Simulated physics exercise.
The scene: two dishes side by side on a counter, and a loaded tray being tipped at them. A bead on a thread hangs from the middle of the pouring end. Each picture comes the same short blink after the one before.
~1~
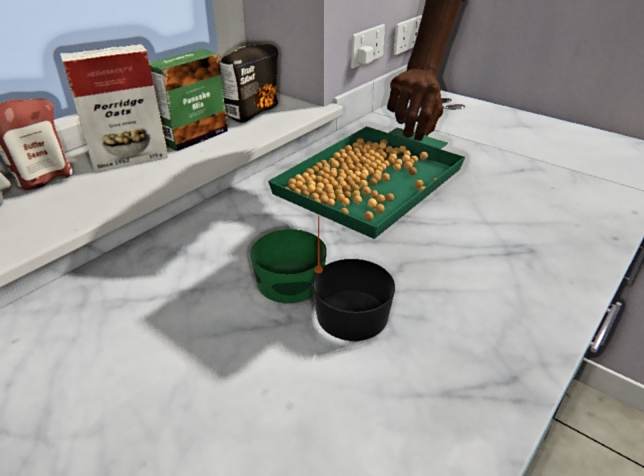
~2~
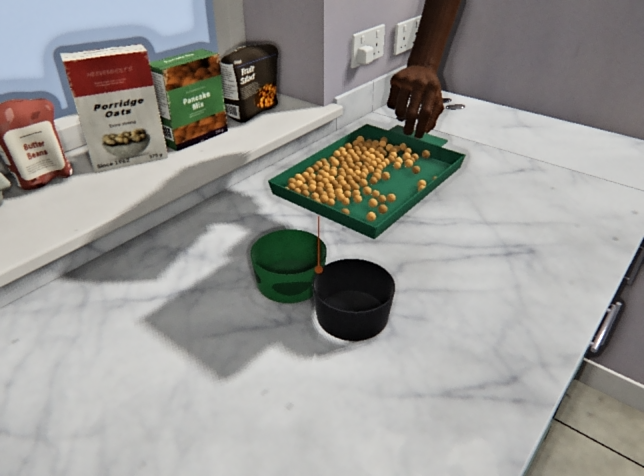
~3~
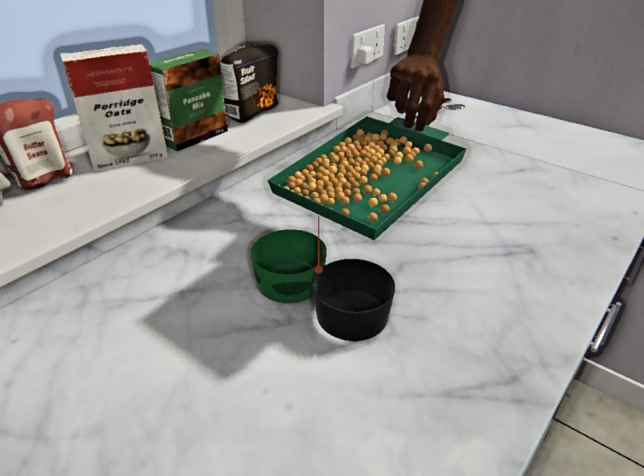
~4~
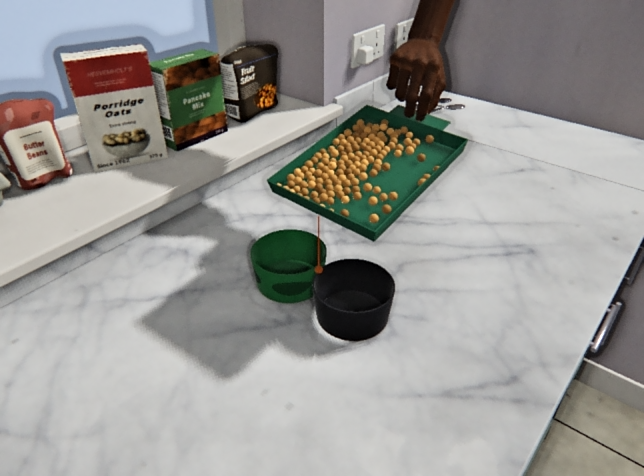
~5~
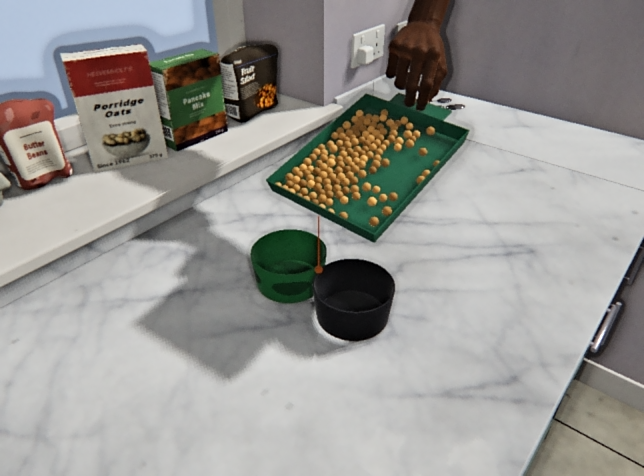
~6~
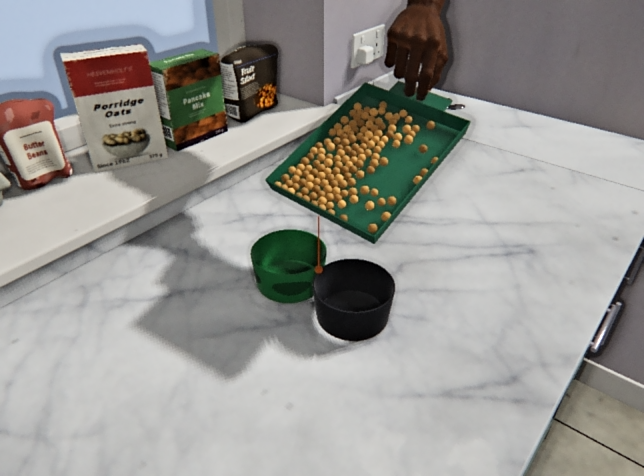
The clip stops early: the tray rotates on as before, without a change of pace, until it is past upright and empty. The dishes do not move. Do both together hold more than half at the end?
The two hold under half of the load.
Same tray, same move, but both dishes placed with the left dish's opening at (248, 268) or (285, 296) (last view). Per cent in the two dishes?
First some 60, then 90 per cent.
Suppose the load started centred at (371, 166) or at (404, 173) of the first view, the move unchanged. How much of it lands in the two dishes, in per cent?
First some 10, then 10 per cent.
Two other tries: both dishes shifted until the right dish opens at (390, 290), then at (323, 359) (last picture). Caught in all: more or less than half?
First below a half, then under half.
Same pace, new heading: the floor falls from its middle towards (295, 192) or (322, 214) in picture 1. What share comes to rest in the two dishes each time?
About 70 and 0 per cent.
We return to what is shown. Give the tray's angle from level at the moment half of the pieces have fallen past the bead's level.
Around 95° of tilt.
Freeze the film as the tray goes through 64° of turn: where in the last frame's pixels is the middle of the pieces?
Around (343, 202).
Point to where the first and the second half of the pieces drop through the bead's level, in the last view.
Around (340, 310) and then (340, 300).
Soon, tray tipped steeply; nearly all on the tray; a stray few outside both; a stray few in the air.
A while on, tray tipped past a quarter turn; a small part on the tray; a small part in the right dish; about two thirds outside both; a small part in the air.
Towards the end, tray tipped past a quarter turn; a small part in the right dish; most outside both.
Finally, tray tipped past a quarter turn; a small part in the right dish; none in the left dish; most outside both.
